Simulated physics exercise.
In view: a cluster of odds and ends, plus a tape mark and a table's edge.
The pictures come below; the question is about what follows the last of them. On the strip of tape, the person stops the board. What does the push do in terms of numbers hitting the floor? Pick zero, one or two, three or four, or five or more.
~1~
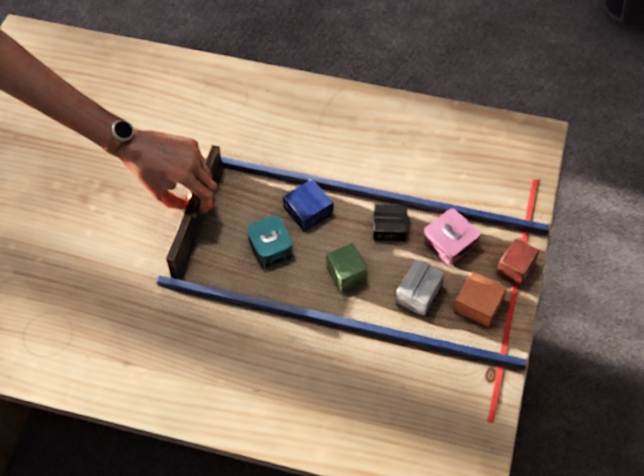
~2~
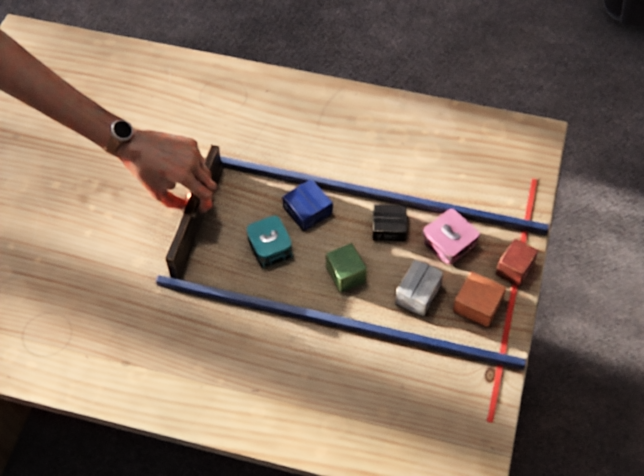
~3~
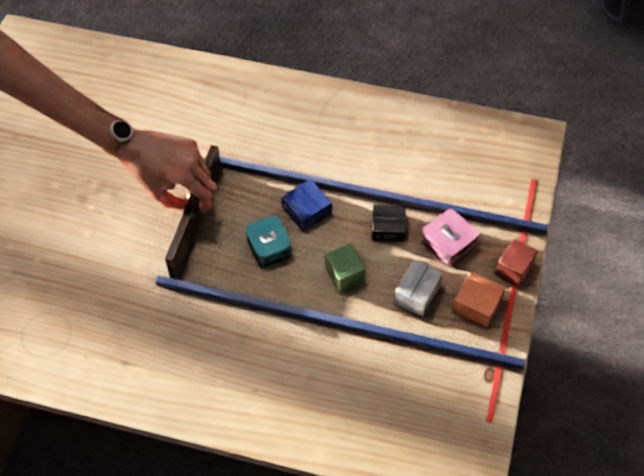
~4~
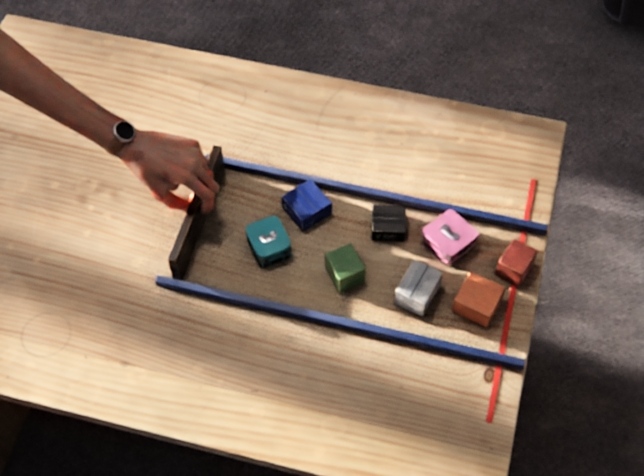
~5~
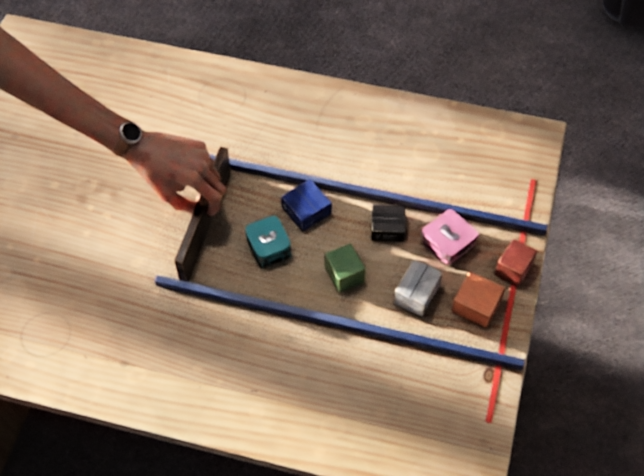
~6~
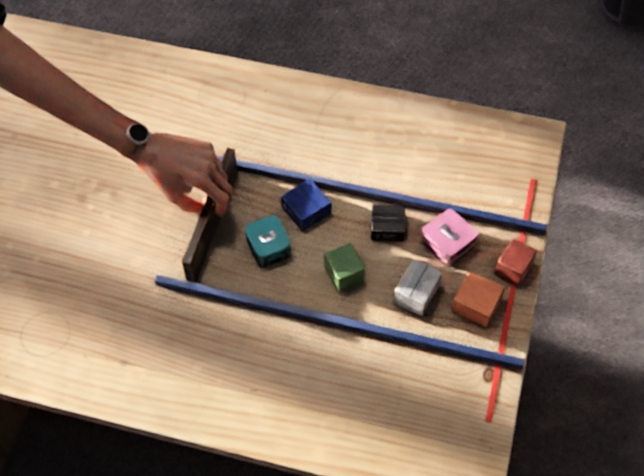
It sends five or more to the floor.
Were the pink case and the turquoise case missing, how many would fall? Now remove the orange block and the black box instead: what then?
4 in the first case and 4 in the second.
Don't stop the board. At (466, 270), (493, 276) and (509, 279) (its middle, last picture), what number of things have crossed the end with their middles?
The numbers past the end are 4, 6 and 6.
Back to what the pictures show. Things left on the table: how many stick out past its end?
It totals 2.
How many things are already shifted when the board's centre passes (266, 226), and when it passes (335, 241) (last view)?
I get 1 at the one place and 4 at the other.
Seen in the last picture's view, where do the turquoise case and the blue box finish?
Positions - first (528, 310), then (540, 245).
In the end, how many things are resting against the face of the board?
All in all, 2.
Soon after, none off yet; red block at rest near (516, 262); orange block at rest near (478, 299); pink case at rest near (449, 238).
Then, none off yet; red block moved about its own width near (548, 272); orange block moved about its own width near (531, 309); pink case moved well along near (515, 259).
At rest, the number that fall off is five or more; fallen, green block, black box, white box, pink case, orange block and red block.
